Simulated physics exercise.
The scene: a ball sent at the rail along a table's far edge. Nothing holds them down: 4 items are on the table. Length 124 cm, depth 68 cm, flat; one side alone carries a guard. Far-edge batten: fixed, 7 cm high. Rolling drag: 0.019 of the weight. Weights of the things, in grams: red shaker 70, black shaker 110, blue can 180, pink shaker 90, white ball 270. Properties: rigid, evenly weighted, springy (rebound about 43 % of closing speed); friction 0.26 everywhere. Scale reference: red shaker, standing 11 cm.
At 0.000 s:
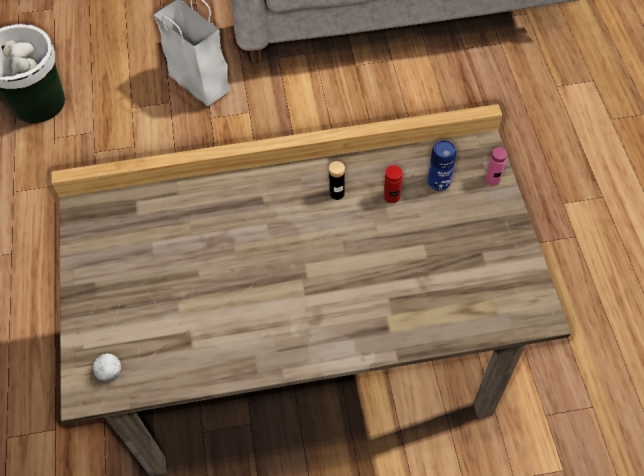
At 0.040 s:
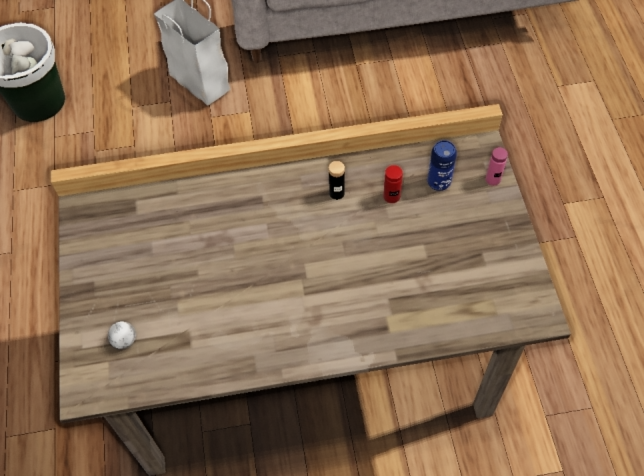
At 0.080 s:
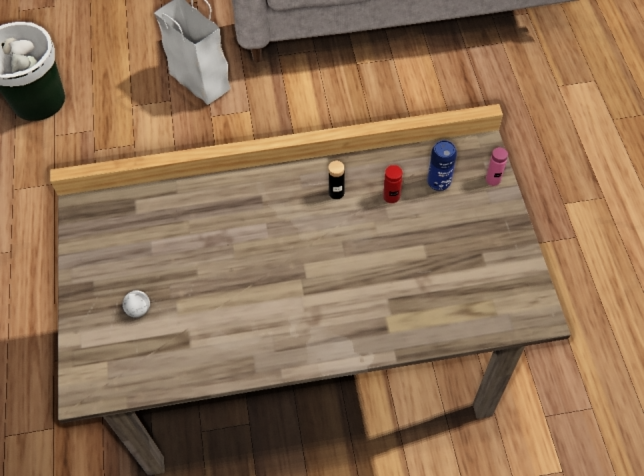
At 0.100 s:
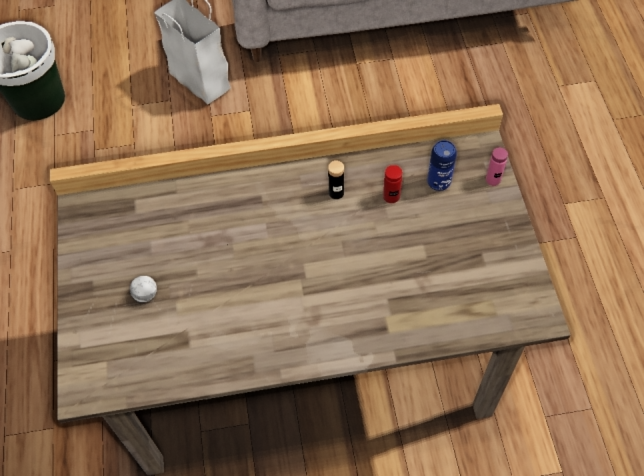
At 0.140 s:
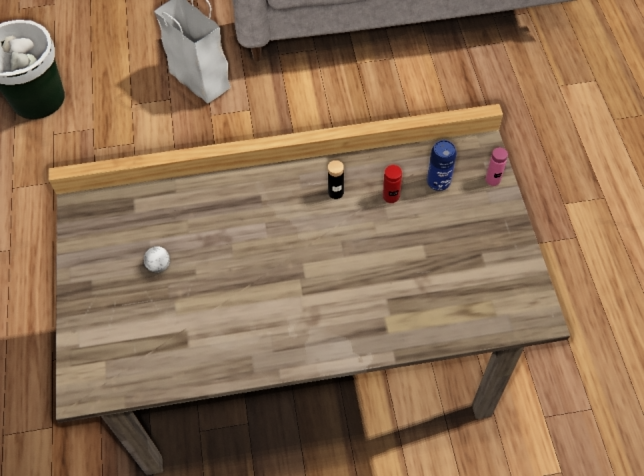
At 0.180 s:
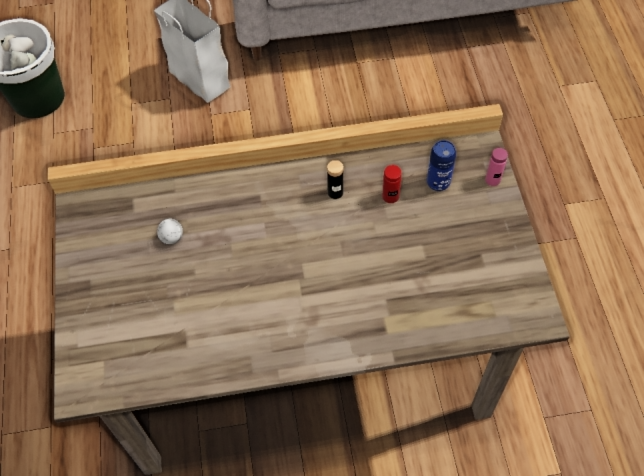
A grey-brown wooden table with a pale raised strip along its far edge stands on a plank floor, seen from high above at an angle. Black, red, blue and pink containers line its far right side, with a bin, a paper bag and a grey sofa beyond. A white ball rolls from the near left corner away and slightly rightward toward the strip, while the containers stay still.
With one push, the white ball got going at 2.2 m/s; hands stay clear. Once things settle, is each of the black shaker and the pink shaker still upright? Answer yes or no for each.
Black shaker: Yes, pink shaker: Yes.
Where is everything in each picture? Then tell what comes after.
The first picture shows white ball (107, 368); black shaker (337, 181); pink shaker (496, 167).
The second picture shows white ball (122, 335); red shaker (393, 185).
The third picture shows white ball (136, 304); red shaker (393, 184).
The fourth picture shows white ball (143, 289); red shaker (393, 184).
The fifth picture shows white ball (157, 260); red shaker (392, 184).
The sixth picture shows white ball (170, 231); black shaker (335, 180); pink shaker (496, 167).
Around 0.78 s, white ball near (357, 220).
Around 1.48 s, white ball near (564, 260).
Finally (2.0 s), all 4 still in place (within 4 cm). Final places as that camera would see them, black shaker near (335, 180), pink shaker near (496, 167).
